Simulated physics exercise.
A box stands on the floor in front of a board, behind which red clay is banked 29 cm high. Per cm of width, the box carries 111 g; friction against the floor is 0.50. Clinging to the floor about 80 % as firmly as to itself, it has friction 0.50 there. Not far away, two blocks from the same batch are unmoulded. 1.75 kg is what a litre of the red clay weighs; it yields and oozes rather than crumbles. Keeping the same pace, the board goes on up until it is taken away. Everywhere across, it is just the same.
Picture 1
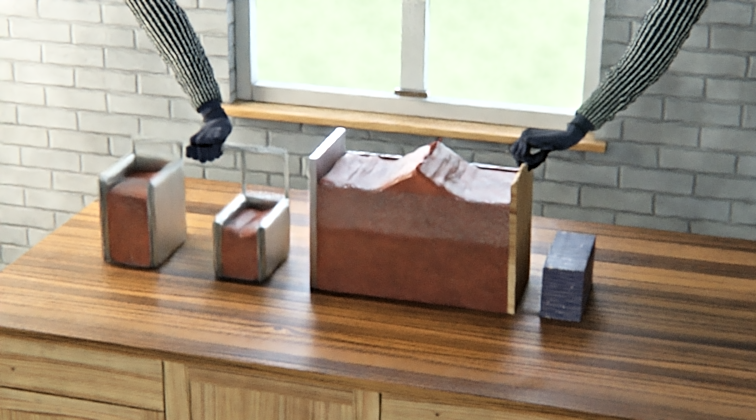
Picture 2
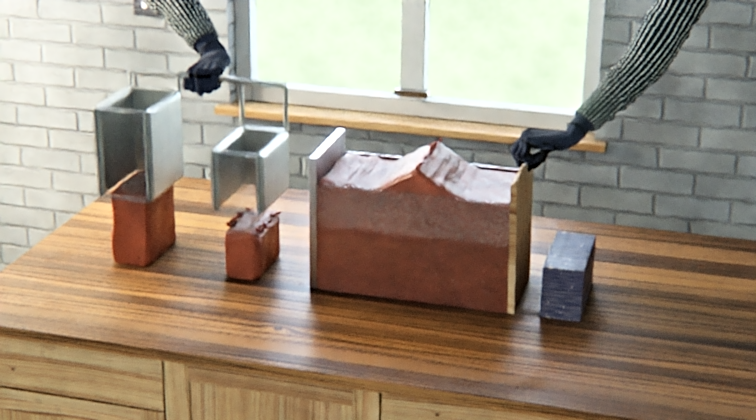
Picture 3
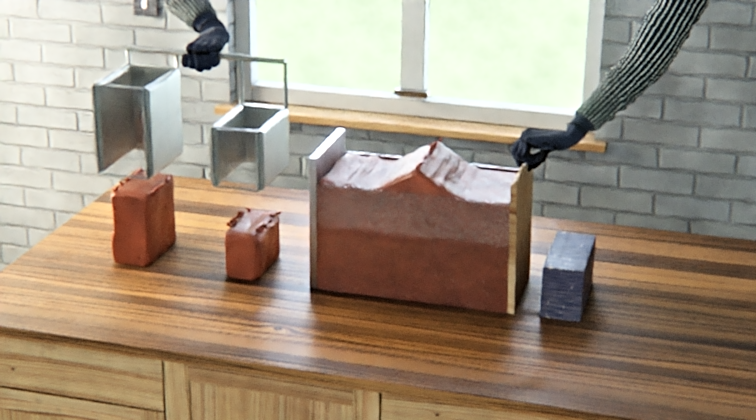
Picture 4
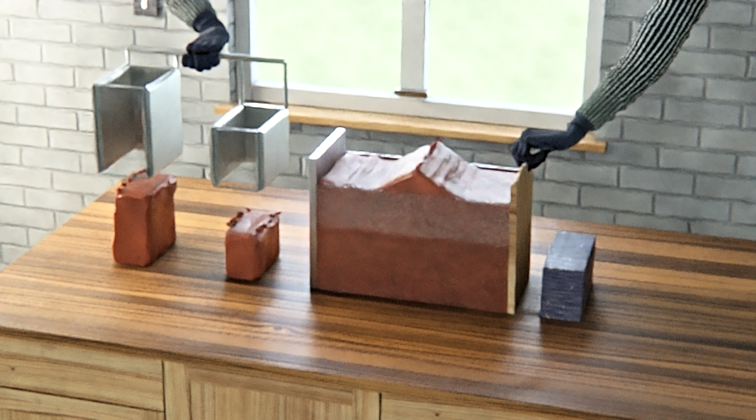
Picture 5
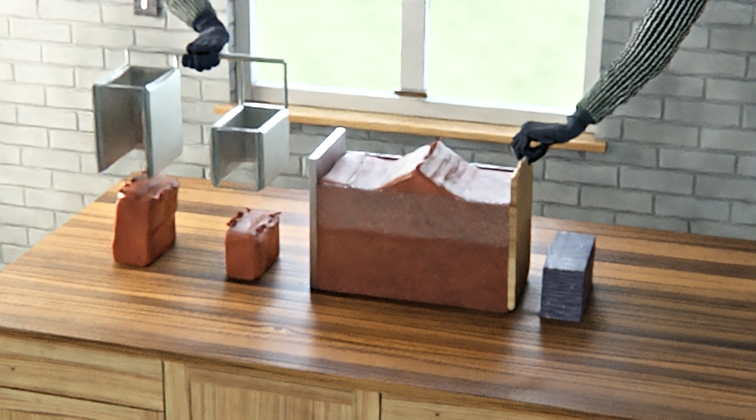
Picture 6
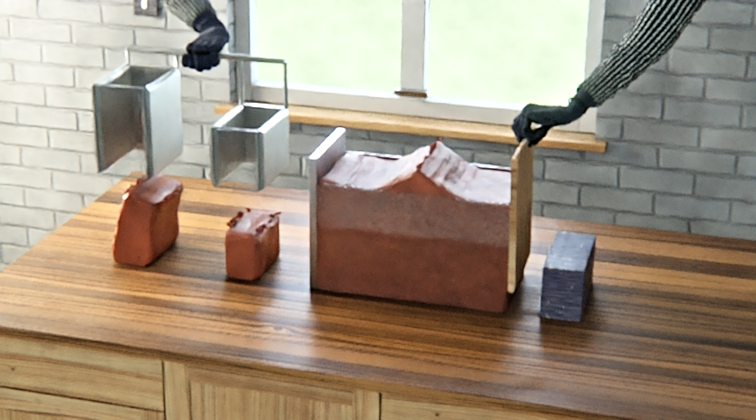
Gloved hands lift metal moulds off two red clay blocks, then raise a board slightly.
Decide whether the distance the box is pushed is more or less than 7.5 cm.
Count on something tinier than 7.5 cm.
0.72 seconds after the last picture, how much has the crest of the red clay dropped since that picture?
The gap comes to about 0.5 centimetres.
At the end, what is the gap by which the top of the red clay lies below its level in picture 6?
Roughly 5.0 cm.
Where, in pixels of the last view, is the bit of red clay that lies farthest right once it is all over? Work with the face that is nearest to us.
You'll find it close to (538, 304).
Then, 0.33 s after the last picture, the box has not moved.
Then, 0.72 s after the last picture, the box has not moved.
Then, 1.12 s after the last picture, the box has not moved.
Then, 1.51 s after the last picture, the box has not moved.
Then, 1.76 s after the last picture, at the end, the box has not moved.
